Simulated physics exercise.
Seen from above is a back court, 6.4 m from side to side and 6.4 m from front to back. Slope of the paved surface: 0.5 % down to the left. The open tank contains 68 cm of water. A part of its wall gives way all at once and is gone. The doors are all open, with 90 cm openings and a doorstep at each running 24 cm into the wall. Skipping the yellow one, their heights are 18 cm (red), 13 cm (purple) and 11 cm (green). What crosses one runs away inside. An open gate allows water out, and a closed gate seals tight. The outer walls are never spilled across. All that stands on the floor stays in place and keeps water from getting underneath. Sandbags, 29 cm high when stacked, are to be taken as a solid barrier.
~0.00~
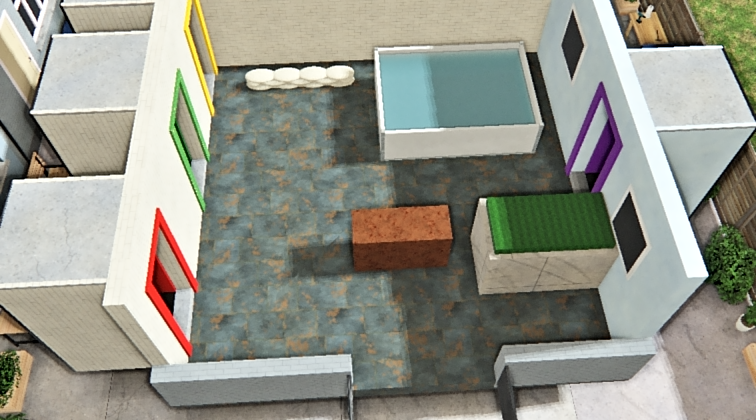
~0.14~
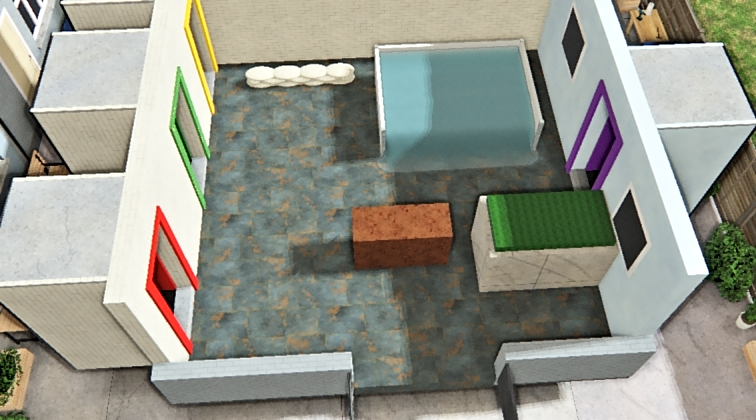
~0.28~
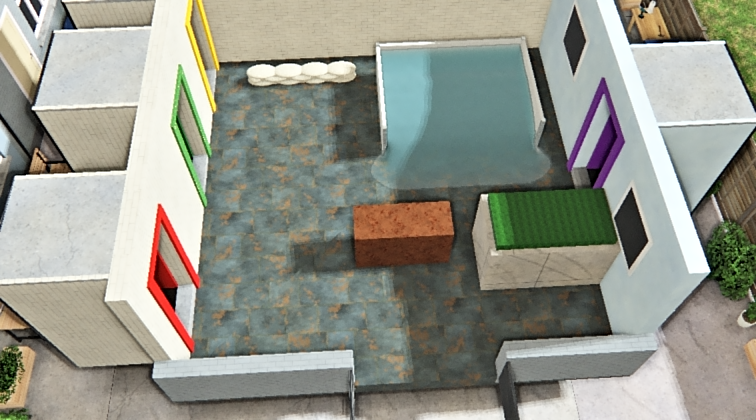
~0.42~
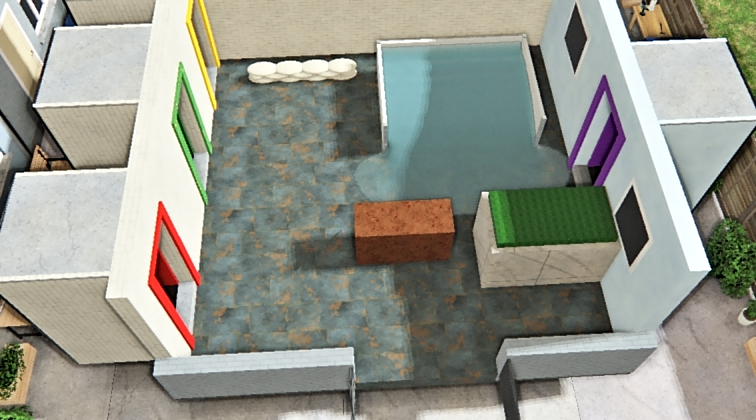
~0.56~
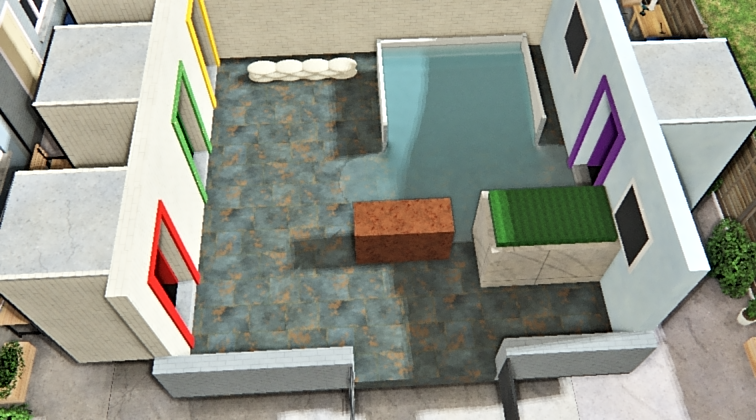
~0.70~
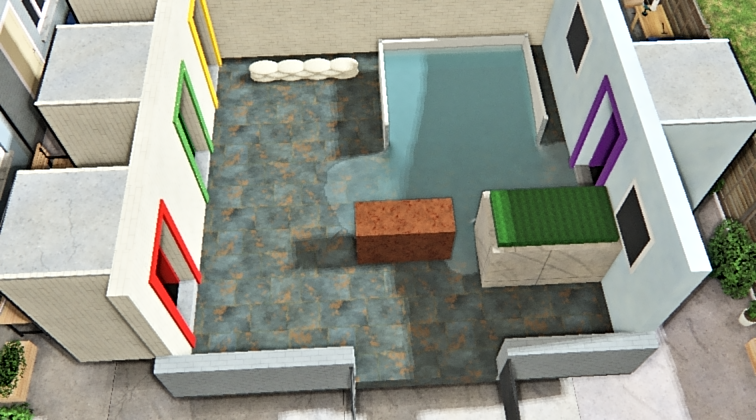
The big open tank of water at the back of a walled court lost its front side, and water poured out across the paved floor, spreading around the reddish-brown block and reaching the green-topped one.
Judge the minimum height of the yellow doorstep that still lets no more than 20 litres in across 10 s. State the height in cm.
My estimate is 12.5 cm.
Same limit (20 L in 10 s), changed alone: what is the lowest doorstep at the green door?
About 13.5 cm at green.
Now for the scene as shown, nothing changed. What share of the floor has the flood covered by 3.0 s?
Wet share: Near 60 %.
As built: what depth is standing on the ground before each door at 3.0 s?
Door by door in centimetres - red 12, purple 29, green 18, yellow 0.
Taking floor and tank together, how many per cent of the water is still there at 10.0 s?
Roughly 74 %.
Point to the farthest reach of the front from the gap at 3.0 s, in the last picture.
Around pixel (190, 374).
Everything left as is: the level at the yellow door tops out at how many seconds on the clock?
Around 7.5 s.
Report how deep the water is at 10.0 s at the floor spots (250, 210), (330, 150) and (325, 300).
8, 4 and 4 cm, respectively.
After 1.4 s water covers 30 % of the floor, deepest (50 cm) near (484, 223); it has not reached the yellow door.
After 3.0 s water covers 60 % of the floor, deepest (29 cm) near (580, 218); it has not reached the yellow door.
After 10.0 s water covers 95 % of the floor, deepest (12 cm) near (250, 180); 9 cm at the yellow door, 106 litres in over its 6 cm doorstep.
At the yellow door as built, the water arrived by 3.4 s and peaked near 17 cm at 7.4 s.
With a doorstep of 10 cm, 44 litres would have come in within the 10 s; with 14 cm, 11 litres. So under 20 litres takes about 12.5 cm.
